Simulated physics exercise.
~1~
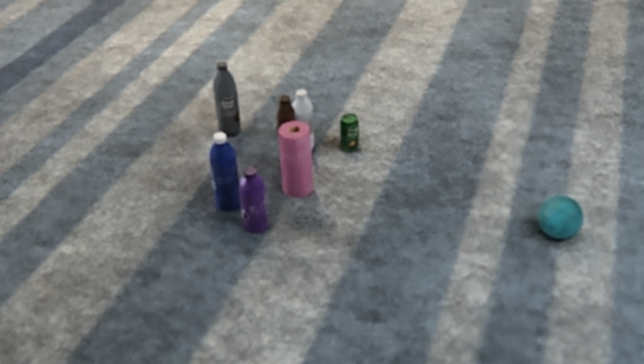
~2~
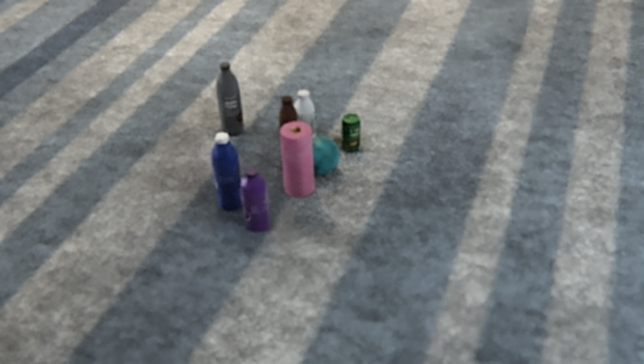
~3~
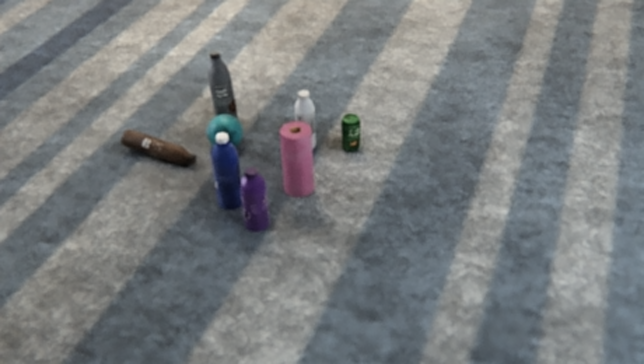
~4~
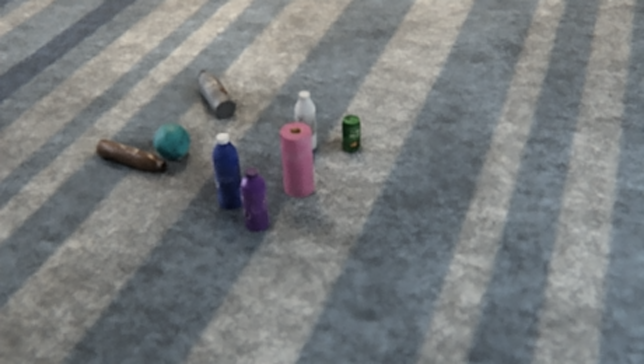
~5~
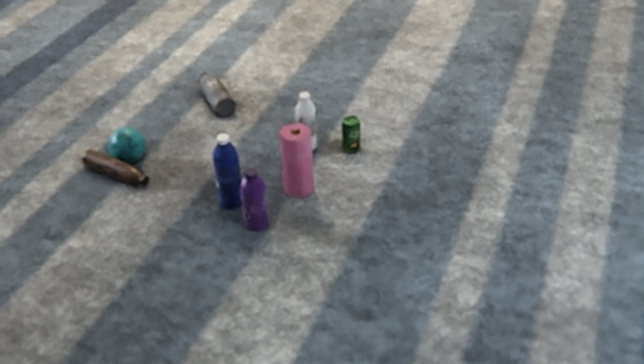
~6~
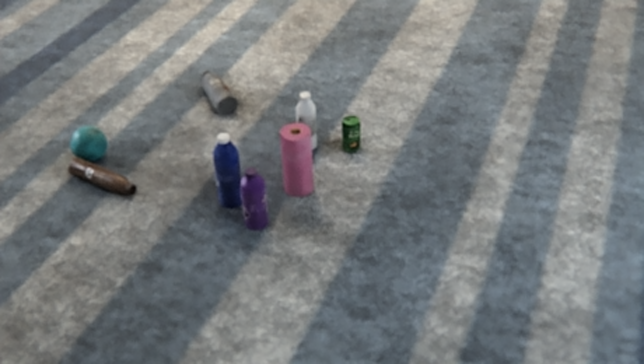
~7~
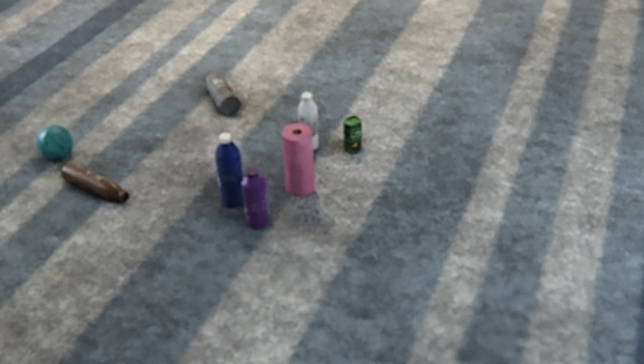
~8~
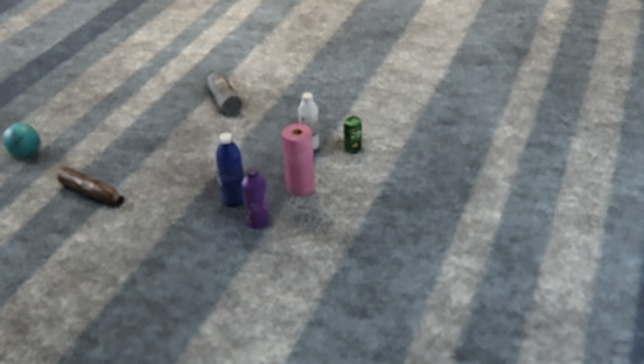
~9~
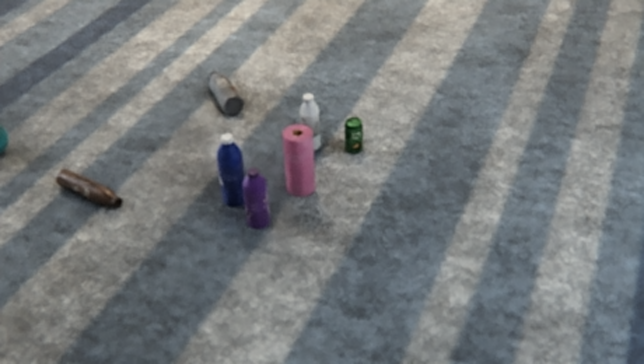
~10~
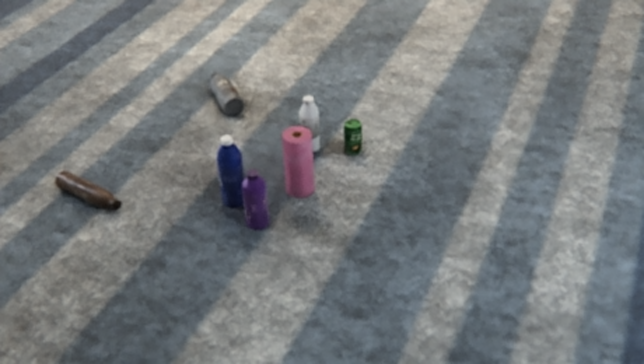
On a striped carpet, a turquoise ball rolled left into a group of bottles, a pink roll and a green can, knocking over the brown bottle and then the grey one, before rolling out of view while the rest stayed standing.
